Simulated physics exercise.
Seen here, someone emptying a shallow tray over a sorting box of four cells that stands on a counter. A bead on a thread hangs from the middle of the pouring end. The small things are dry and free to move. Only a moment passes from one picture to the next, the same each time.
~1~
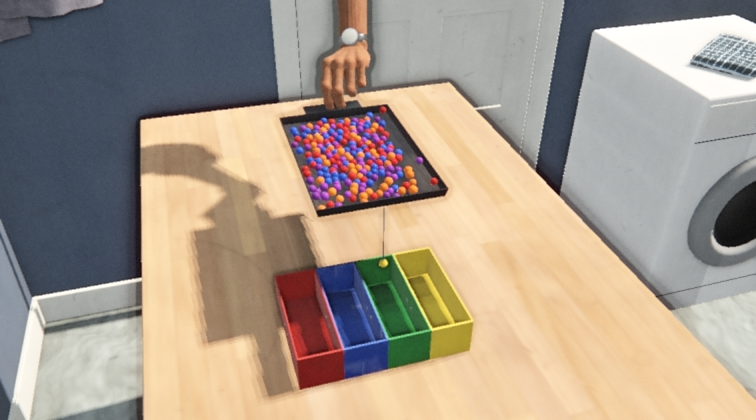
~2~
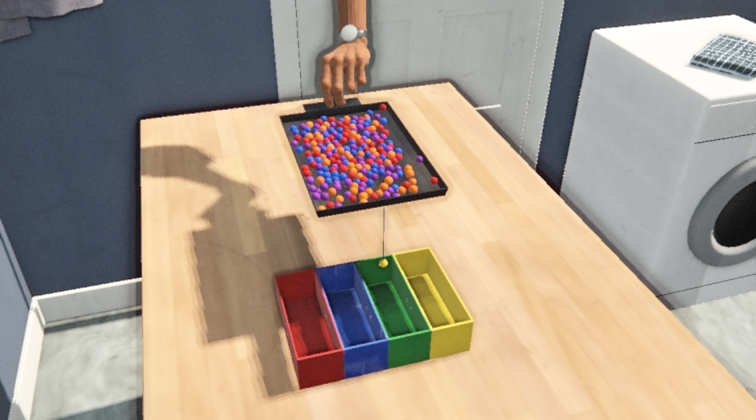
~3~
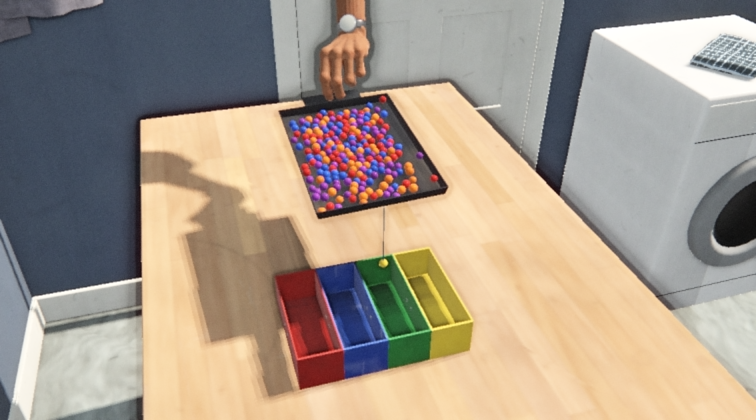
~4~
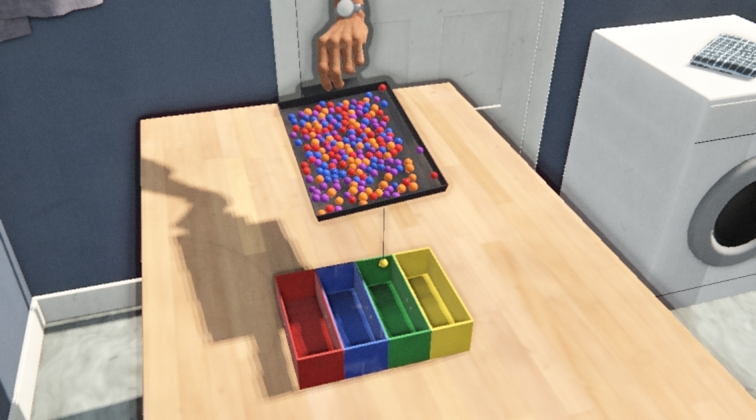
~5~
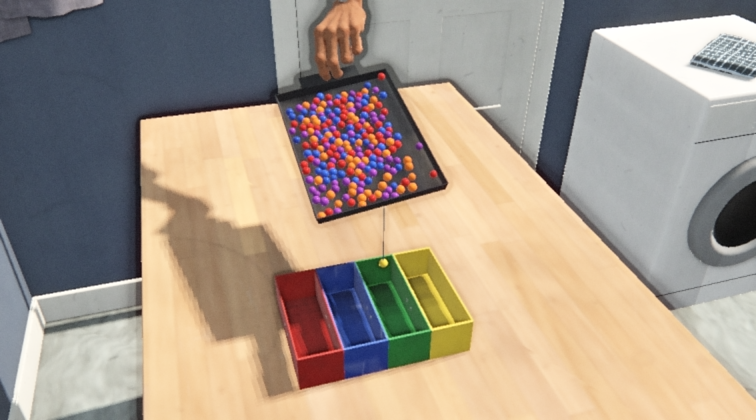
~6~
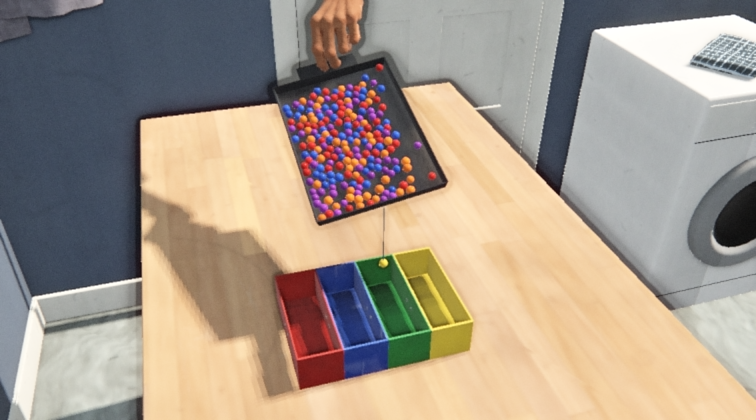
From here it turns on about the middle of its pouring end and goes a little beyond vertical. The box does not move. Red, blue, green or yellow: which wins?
The blue cell gets the most.
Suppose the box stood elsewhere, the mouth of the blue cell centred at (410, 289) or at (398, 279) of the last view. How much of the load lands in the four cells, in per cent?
Roughly 20 per cent, and 30 per cent.
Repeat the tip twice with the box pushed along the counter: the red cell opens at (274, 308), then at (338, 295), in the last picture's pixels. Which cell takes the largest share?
The first try: That blue cell. The second: The red cell.
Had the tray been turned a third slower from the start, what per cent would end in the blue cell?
Roughly 50 in a hundred.
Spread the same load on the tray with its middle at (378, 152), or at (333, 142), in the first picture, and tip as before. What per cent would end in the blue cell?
Near 50 % and 50 %.
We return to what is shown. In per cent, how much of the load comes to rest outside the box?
It comes to 0 per cent or so.
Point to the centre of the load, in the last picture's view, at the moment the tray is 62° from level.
Near (336, 178).
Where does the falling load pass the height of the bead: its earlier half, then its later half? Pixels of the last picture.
Early half (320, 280), late half (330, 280).
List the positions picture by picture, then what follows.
In the first frame, corners of the pouring end at (318, 209) and (446, 188), level; middle of the load at (347, 156), round plastic beads; bead on its thread at (383, 263); red cell at (321, 367); blue cell at (366, 356); green cell at (409, 347); yellow cell at (451, 337).
In the second frame, corners of the pouring end at (318, 209) and (446, 187), level; middle of the load at (347, 155).
In the third frame, corners of the pouring end at (318, 211) and (446, 186), tipped barely, lowest at the left corner; middle of the load at (347, 152).
In the fourth frame, corners of the pouring end at (318, 214) and (446, 184), tipped a little, lowest at the left corner; middle of the load at (347, 148).
In the fifth frame, corners of the pouring end at (318, 217) and (445, 182), tipped a little, lowest at the left corner; middle of the load at (346, 144).
In the sixth frame, corners of the pouring end at (318, 220) and (445, 181), tipped clearly, lowest at the left corner; middle of the load at (344, 144), nearly all on the move; red cell at (321, 367); blue cell at (366, 356); green cell at (409, 347); yellow cell at (451, 337).
Soon after the last picture, tray tipped steeply; nearly all on the tray; a stray few in the red cell; a small part falling or outside the box.
A little later, tray tipped right over; a small part on the tray; about half in the blue cell; about a third in the red cell; a small part in the green cell; a small part falling or outside the box.
Later still, tray tipped past a quarter turn; about half in the blue cell; about a third in the red cell; a small part in the green cell; a stray few in the yellow cell; a small part falling or outside the box.
By the end, tray tipped past a quarter turn; about half in the blue cell; about a third in the red cell; a small part in the green cell; a stray few in the yellow cell; a small part outside the box.
